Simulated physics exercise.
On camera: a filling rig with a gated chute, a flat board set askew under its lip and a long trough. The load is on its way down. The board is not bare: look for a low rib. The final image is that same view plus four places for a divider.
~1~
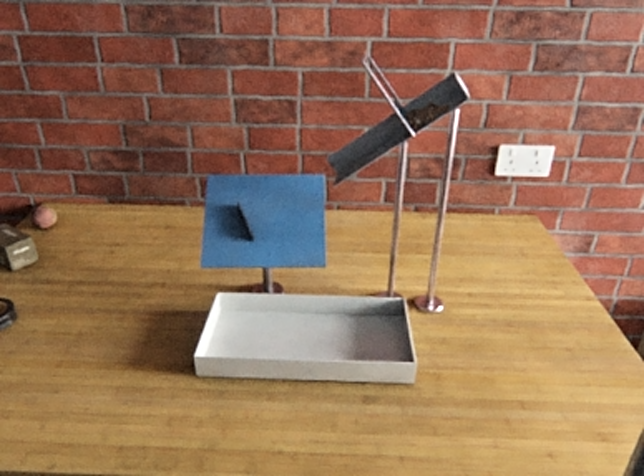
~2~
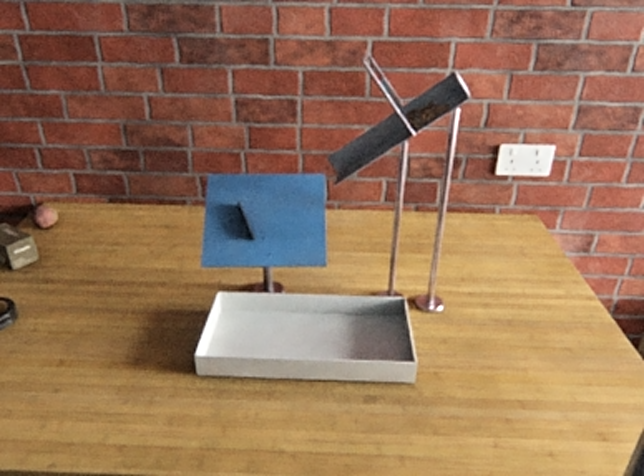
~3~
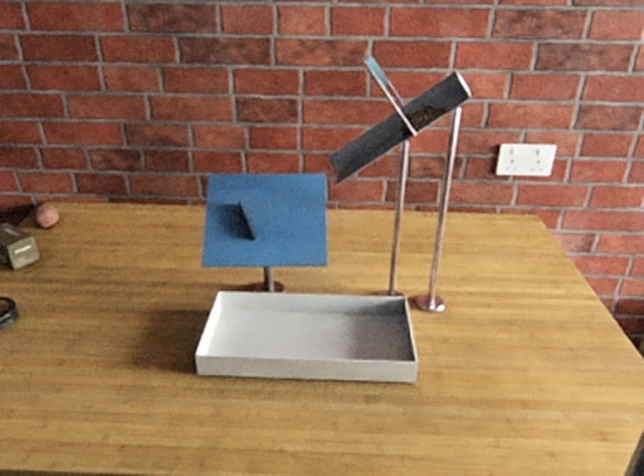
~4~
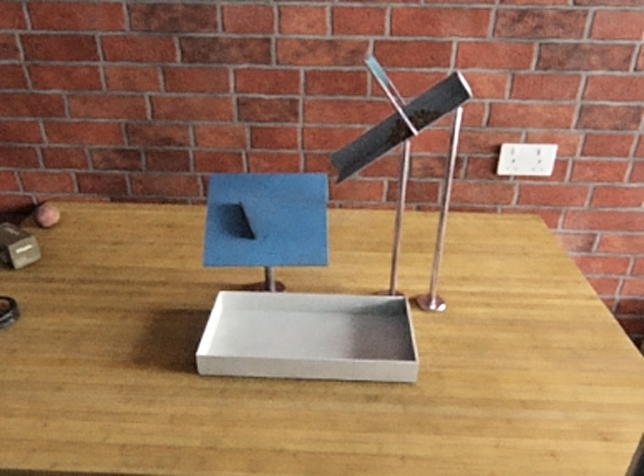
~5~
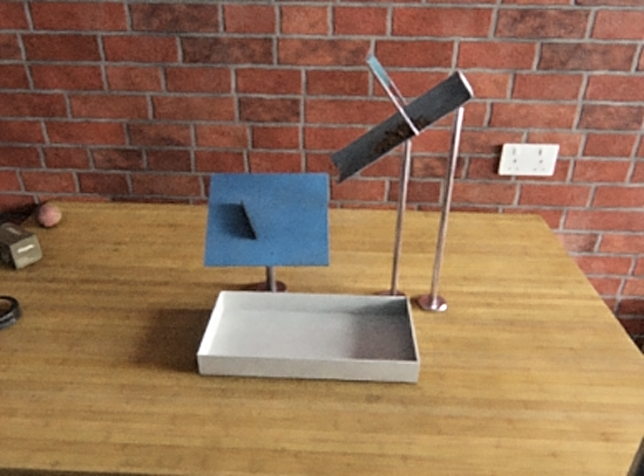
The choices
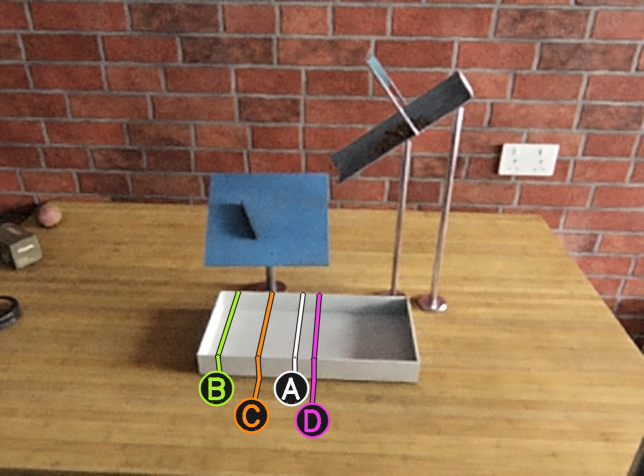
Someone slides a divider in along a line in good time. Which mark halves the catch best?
C is best.
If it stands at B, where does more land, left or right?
Right.
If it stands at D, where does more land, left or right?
The left side.
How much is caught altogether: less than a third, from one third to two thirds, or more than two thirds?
It is more than two thirds.
On the marked copy, line A crosses the front rim at (294, 358); line B crosses the front rim at (218, 355); line C crosses the front rim at (258, 357); line D crosses the front rim at (314, 359).
Choosing A, of what is caught, nearly all on the left of the divider, a small part on the right.
Choosing B, of what is caught, a small part on the left of the divider, nearly all on the right.
Choosing C, of what is caught, about two thirds on the left of the divider, about a third on the right.
Choosing D, of what is caught, nearly all on the left of the divider, a stray few on the right.
